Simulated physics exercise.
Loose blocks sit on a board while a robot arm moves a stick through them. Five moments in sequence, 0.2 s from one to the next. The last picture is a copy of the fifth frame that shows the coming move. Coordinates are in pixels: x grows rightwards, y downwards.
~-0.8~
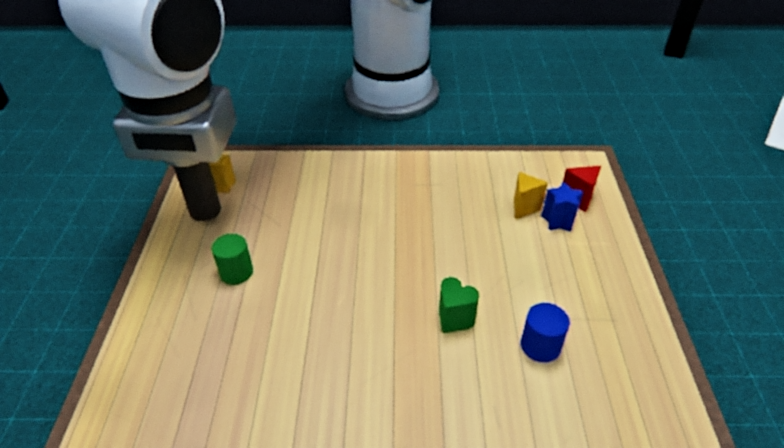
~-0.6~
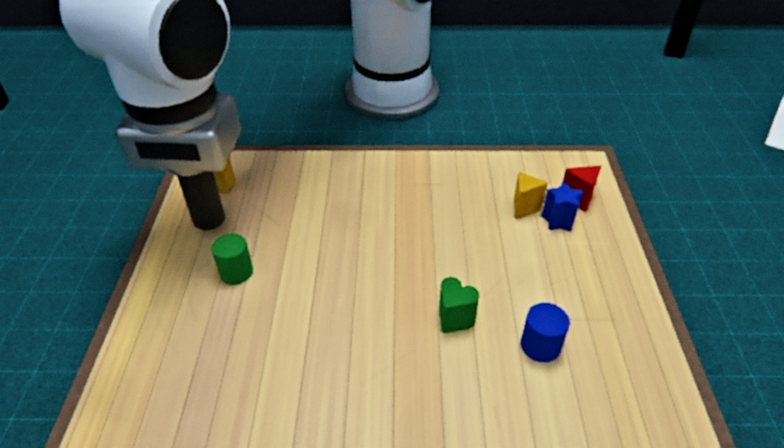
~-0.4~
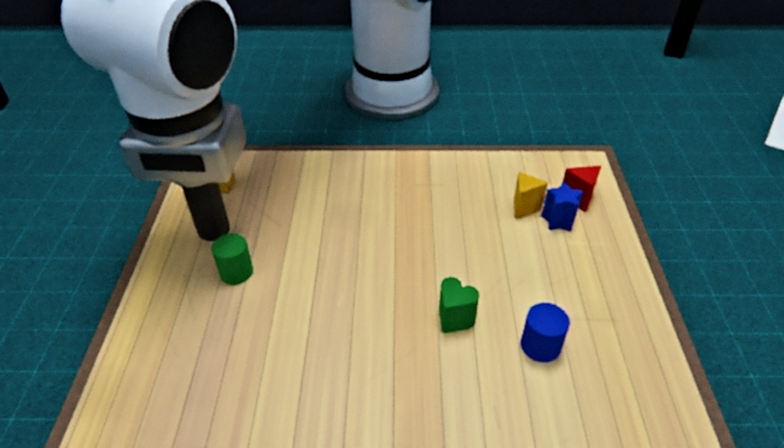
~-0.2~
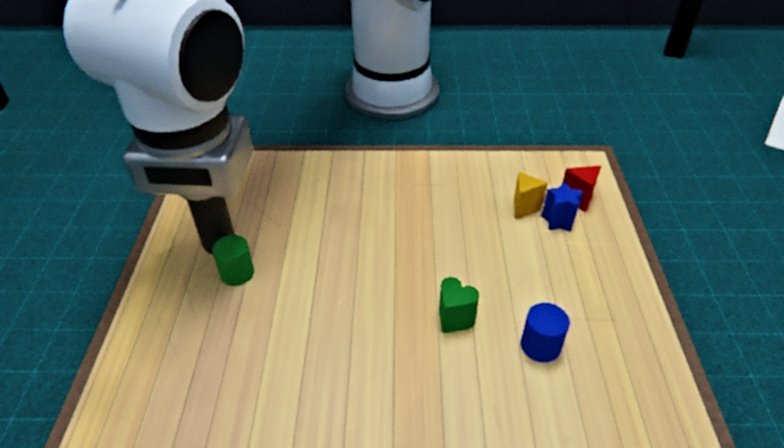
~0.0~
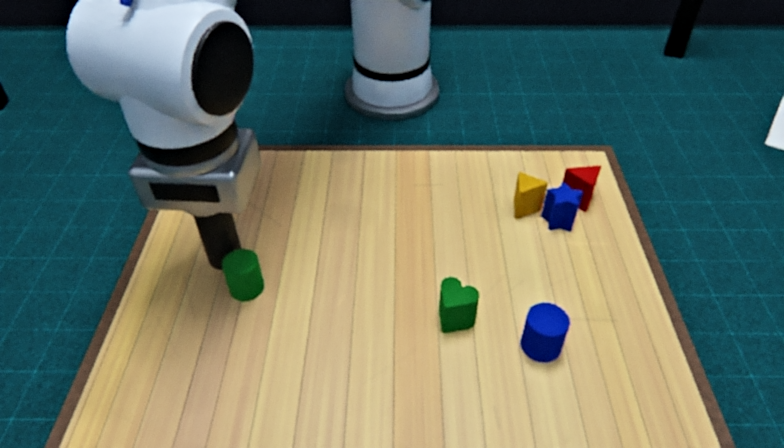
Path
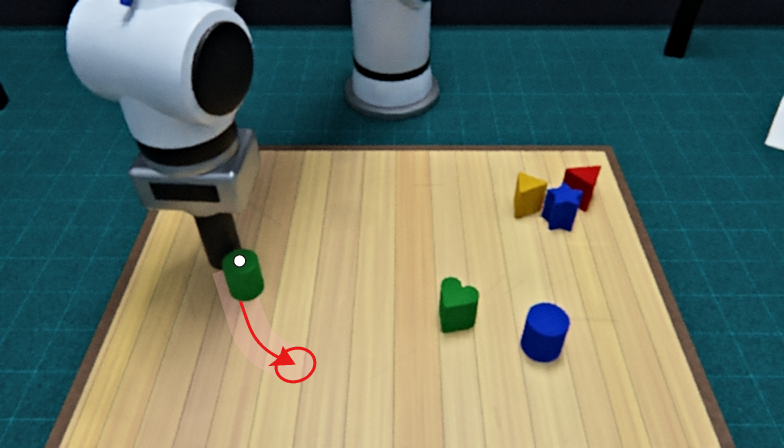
A robot arm holding a short black stick reaches over the left side of a pale wooden board on a teal gridded surface, seen from above at an angle by a still camera. A green cylinder sits near the stick, a green heart and blue cylinder lie right of centre, and yellow, blue and red blocks cluster at upper right. The stick moves slowly toward the viewer and slightly right, meets the green cylinder and nudges it a little the same way.
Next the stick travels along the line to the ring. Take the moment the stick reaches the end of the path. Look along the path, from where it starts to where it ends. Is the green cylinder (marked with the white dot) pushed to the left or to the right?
Left-hand side.
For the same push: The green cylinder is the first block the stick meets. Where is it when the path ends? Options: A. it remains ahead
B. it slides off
The one that fits is B, it slides off.
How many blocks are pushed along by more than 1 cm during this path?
The number will come to 1.
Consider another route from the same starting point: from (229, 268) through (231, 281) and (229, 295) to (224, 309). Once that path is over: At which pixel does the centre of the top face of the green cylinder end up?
At roughly (252, 285).
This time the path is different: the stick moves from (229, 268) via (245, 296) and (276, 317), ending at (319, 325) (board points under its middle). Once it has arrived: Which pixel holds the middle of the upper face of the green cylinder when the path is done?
Located at (334, 325).
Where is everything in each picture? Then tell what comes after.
Lower end of the stick (206, 212), tops of blocks, green cylinder (229, 245), in the first frame.
Stick (210, 221), blocks as before, in the second frame.
Stick (214, 231), blocks as before, in the third frame.
Stick (220, 244), green cylinder (230, 246), in the fourth frame.
Stick (226, 259), green cylinder (240, 261), in the fifth frame.
The drawn path runs from (229, 268) by way of (241, 302) and (256, 339) to (295, 365); the dot is on the green cylinder.
What follows on the original path. One third of the way, stick (238, 293); green cylinder (264, 289).
Two thirds of the way, stick (254, 330); green cylinder (288, 307).
At the end, stick (293, 355); green cylinder (317, 312).
